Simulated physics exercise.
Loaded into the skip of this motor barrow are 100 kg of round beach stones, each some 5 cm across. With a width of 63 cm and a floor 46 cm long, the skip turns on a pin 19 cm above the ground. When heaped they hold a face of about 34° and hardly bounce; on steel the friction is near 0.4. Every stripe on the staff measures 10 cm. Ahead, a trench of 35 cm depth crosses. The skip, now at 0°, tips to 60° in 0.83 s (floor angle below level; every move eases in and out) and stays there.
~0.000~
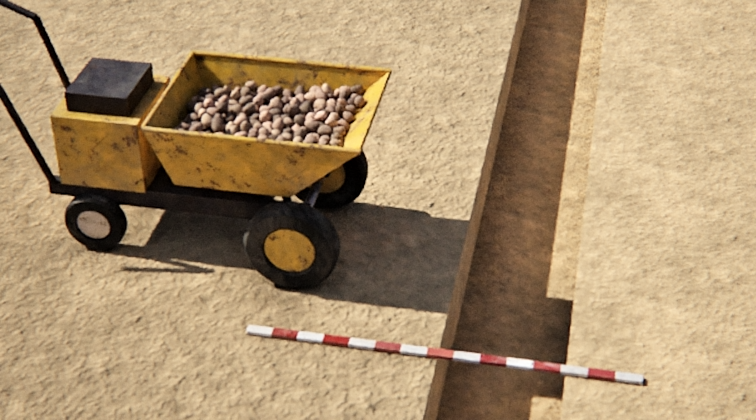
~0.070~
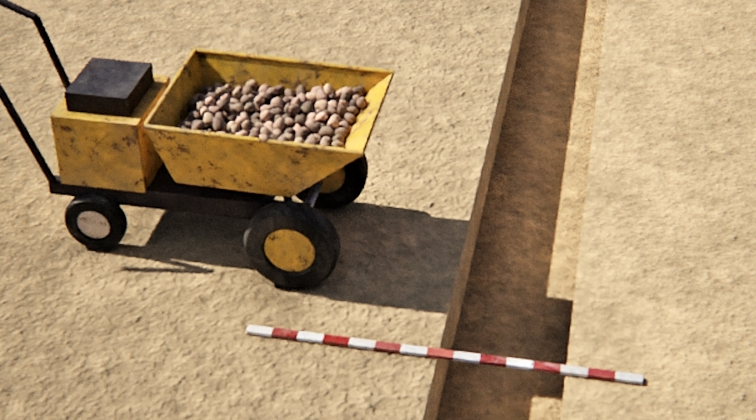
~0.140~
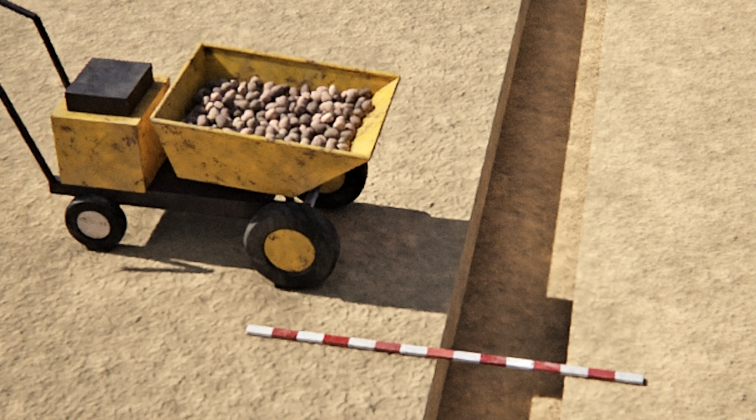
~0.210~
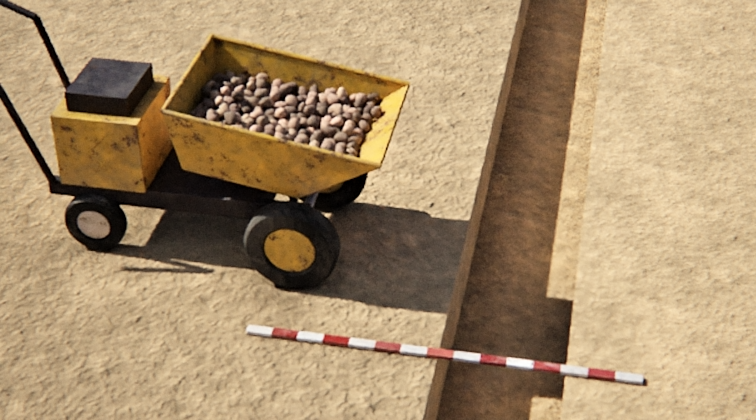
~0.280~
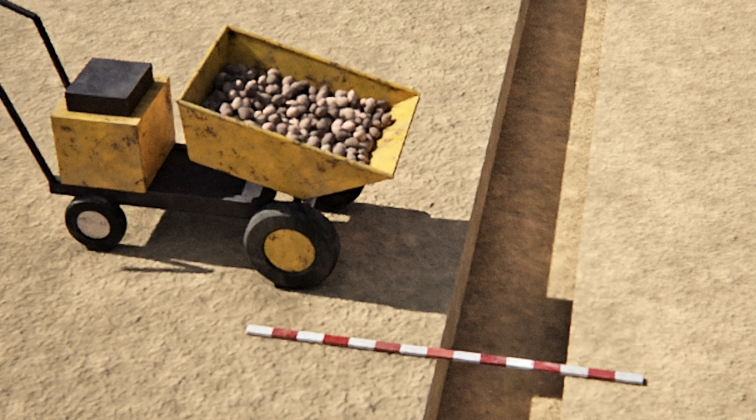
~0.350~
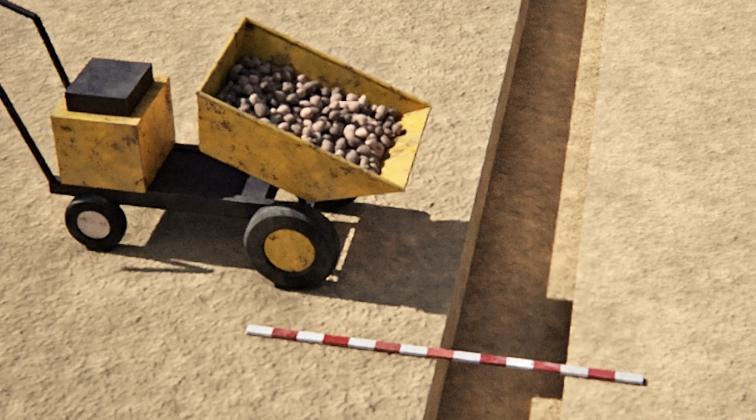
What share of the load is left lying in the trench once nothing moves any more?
About 100 per cent.
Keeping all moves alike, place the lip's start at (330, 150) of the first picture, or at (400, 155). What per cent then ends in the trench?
First place: Near 85%; second place: Near 100%.
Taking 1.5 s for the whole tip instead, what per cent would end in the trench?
That works out at about 100 in a hundred.
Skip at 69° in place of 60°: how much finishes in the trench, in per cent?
The trench would hold about 100% of it.
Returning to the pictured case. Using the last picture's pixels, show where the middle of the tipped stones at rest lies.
Look at roughly (517, 323).
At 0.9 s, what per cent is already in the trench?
Around 15 per cent of it, at that instant.
After 0.6 s the floor is at 50°; 100 % in the skip; the foremost stones are at (423, 193).
After 0.9 s the floor is at 60°; 83 % in the skip, 2 % short of the trench, 14 % in the trench; the foremost stones are at (497, 272).
After 1.3 s the floor is at 60°; 33 % in the skip, 2 % short of the trench, 66 % in the trench; the foremost stones are at (566, 325).
After 3.2 s the floor is at 60°; 0 % in the skip, 100 % in the trench; the foremost stones are at (568, 303).
